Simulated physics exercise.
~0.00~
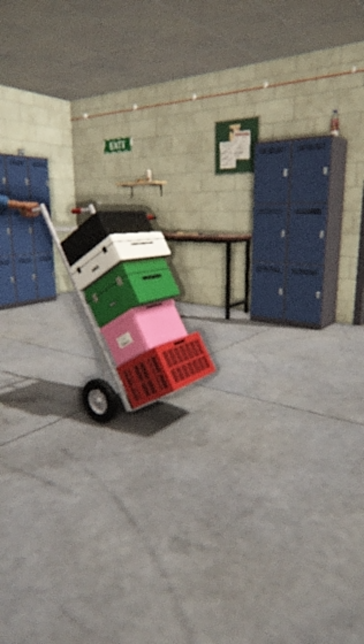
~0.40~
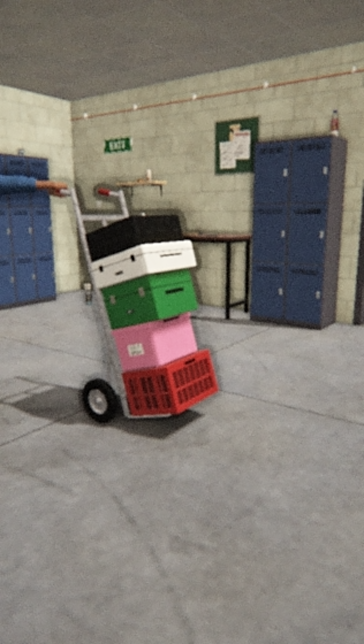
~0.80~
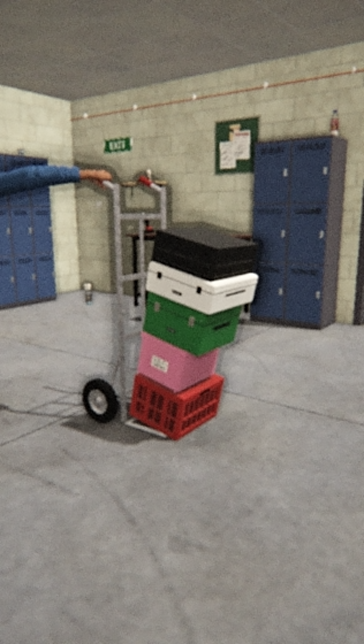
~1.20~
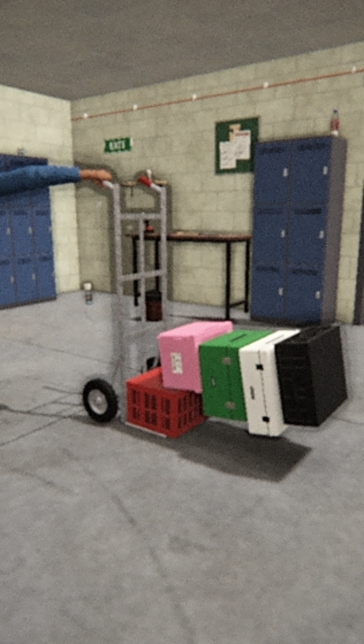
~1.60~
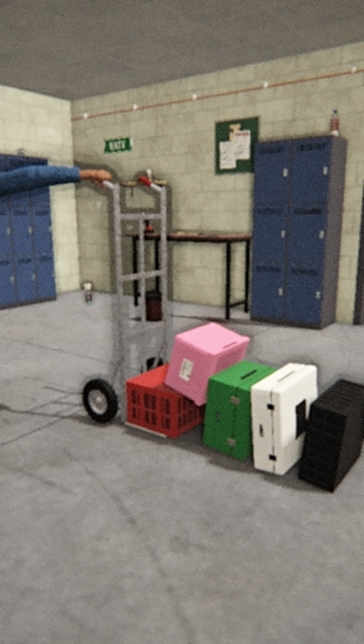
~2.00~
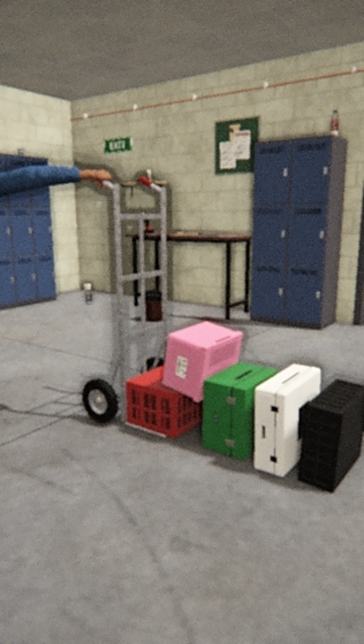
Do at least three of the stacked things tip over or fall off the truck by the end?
Yes, the black crate, the white toolbox and the green toolbox all end up on the floor, and the pink tote is left tipped over against the red crate.
